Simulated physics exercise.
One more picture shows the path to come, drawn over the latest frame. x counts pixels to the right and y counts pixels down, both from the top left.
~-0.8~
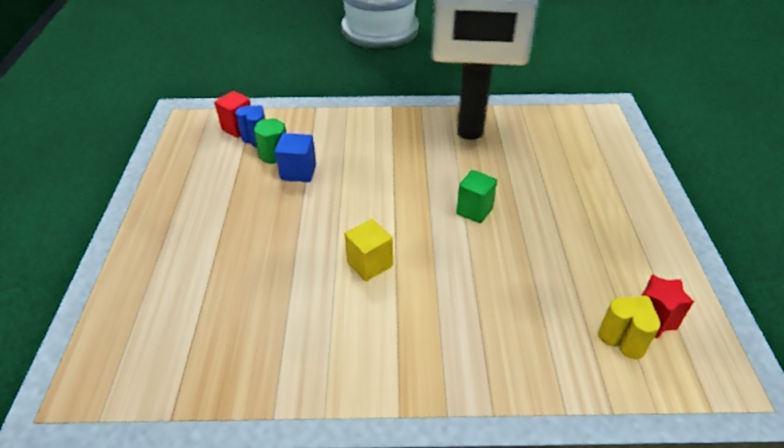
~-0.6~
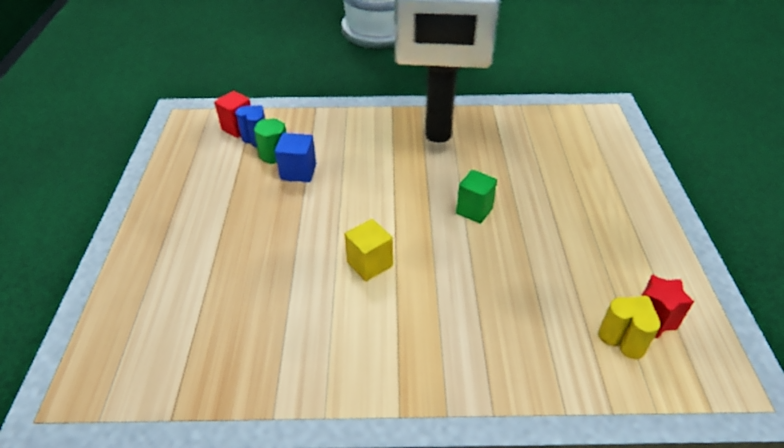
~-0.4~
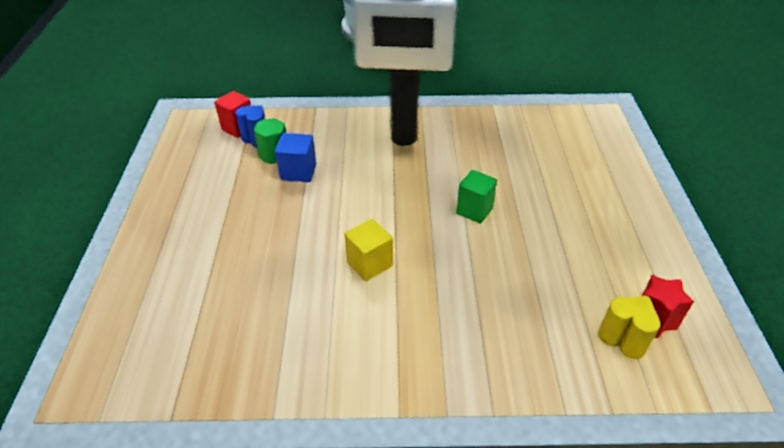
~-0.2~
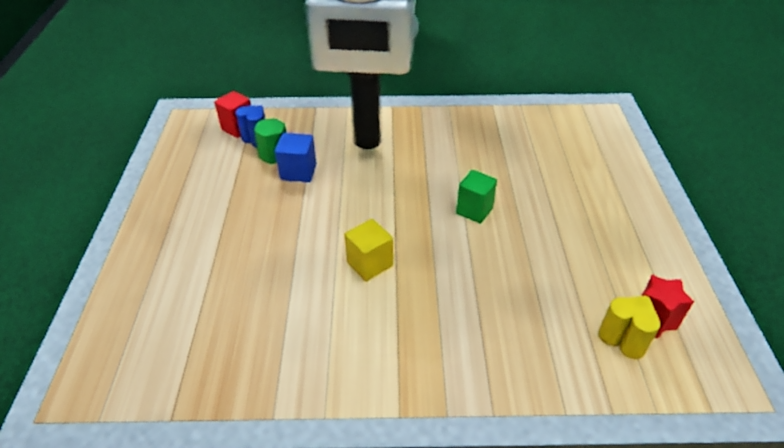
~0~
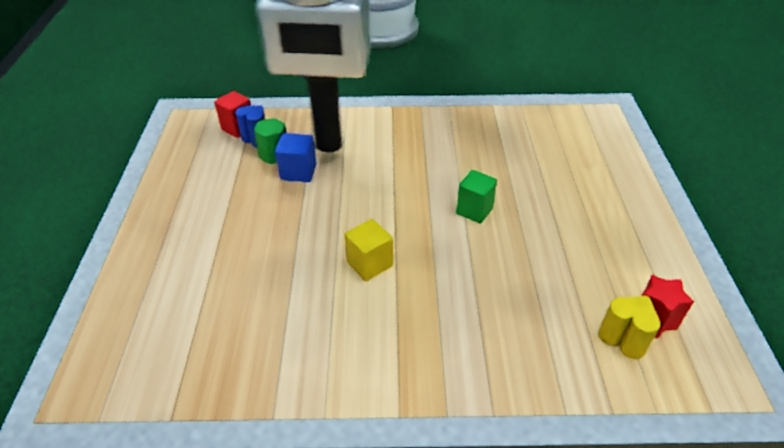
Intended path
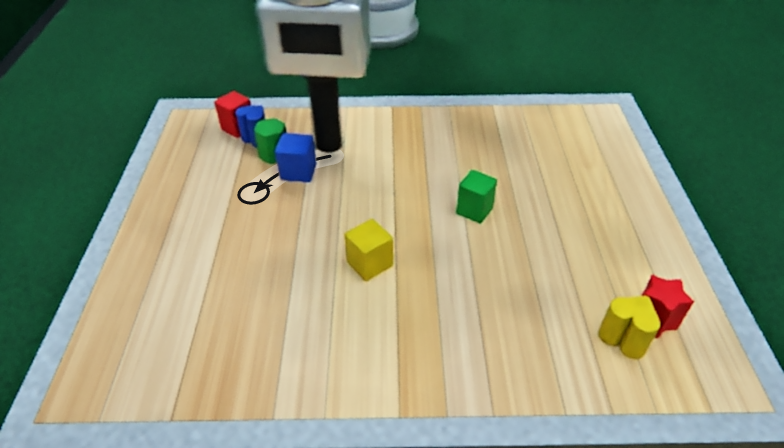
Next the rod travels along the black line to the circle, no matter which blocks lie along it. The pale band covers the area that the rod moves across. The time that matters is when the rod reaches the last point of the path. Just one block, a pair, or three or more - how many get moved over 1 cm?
It will shift just one block.
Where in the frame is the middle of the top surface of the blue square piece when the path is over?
Its top middle is near (233, 186).
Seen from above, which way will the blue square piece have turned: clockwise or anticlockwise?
That block twists counter-clockwise.
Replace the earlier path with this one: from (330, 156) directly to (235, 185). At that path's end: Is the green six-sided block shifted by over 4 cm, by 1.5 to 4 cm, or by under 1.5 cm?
It's set to move under 1.5 cm.
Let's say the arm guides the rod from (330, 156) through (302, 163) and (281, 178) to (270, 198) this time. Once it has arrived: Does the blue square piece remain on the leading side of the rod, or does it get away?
It rides in front to the end.
The drawn path runs from (330, 156) through (302, 164) and (276, 176) to (254, 193).
The first path, step by step. Halfway along, rod (286, 158); blue square piece (259, 160), turned 30° anticlockwise.
At the end, rod (251, 182); green six-sided block not moved; blue square piece (233, 186), turned 70° anticlockwise.
